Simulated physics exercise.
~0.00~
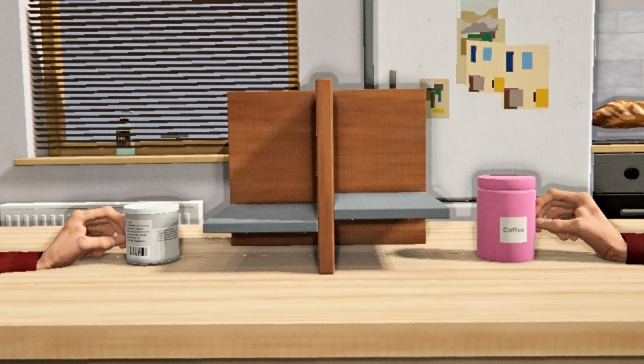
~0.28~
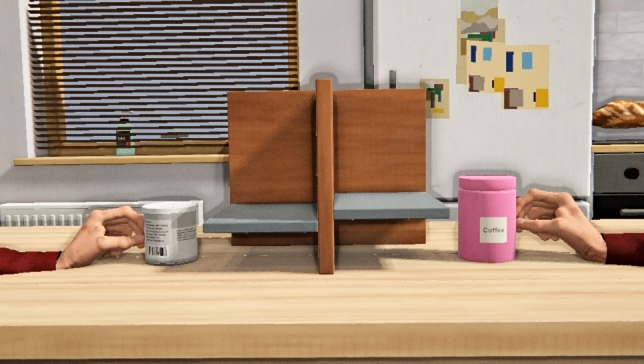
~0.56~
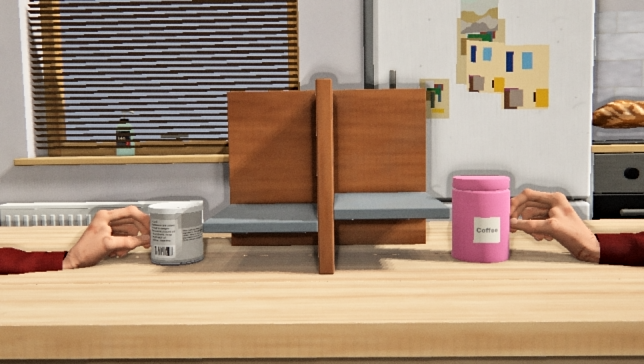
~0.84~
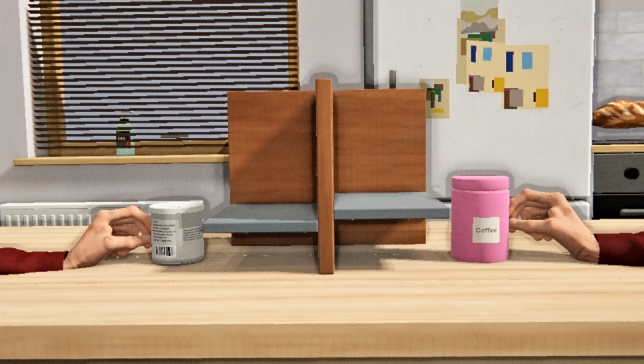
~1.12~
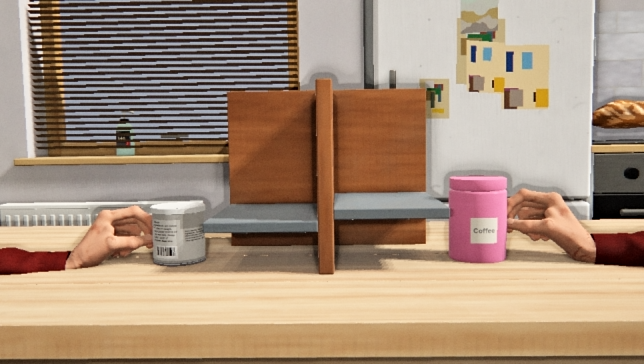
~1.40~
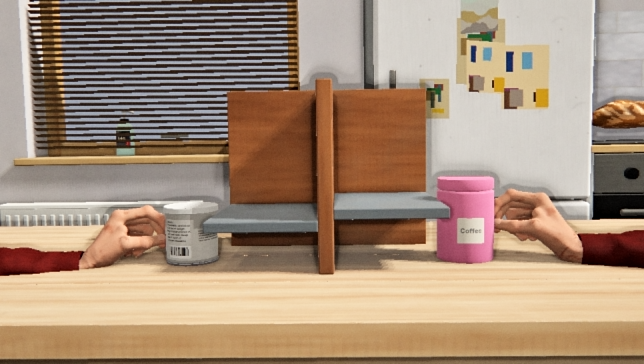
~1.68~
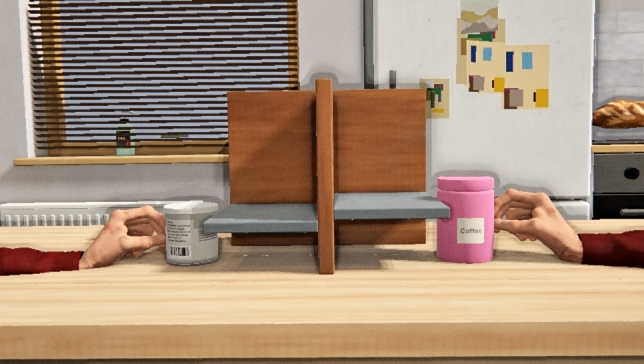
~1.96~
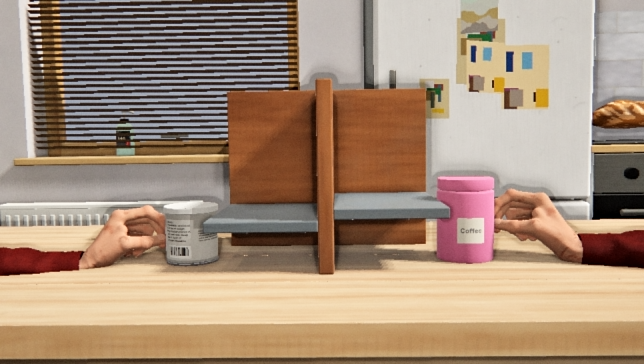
A pink coffee jar on the right and a white tin on the left were pushed inward across a wooden table by two hands, toward a small rack's low grey shelf, until both stopped at its ends, still upright and held.
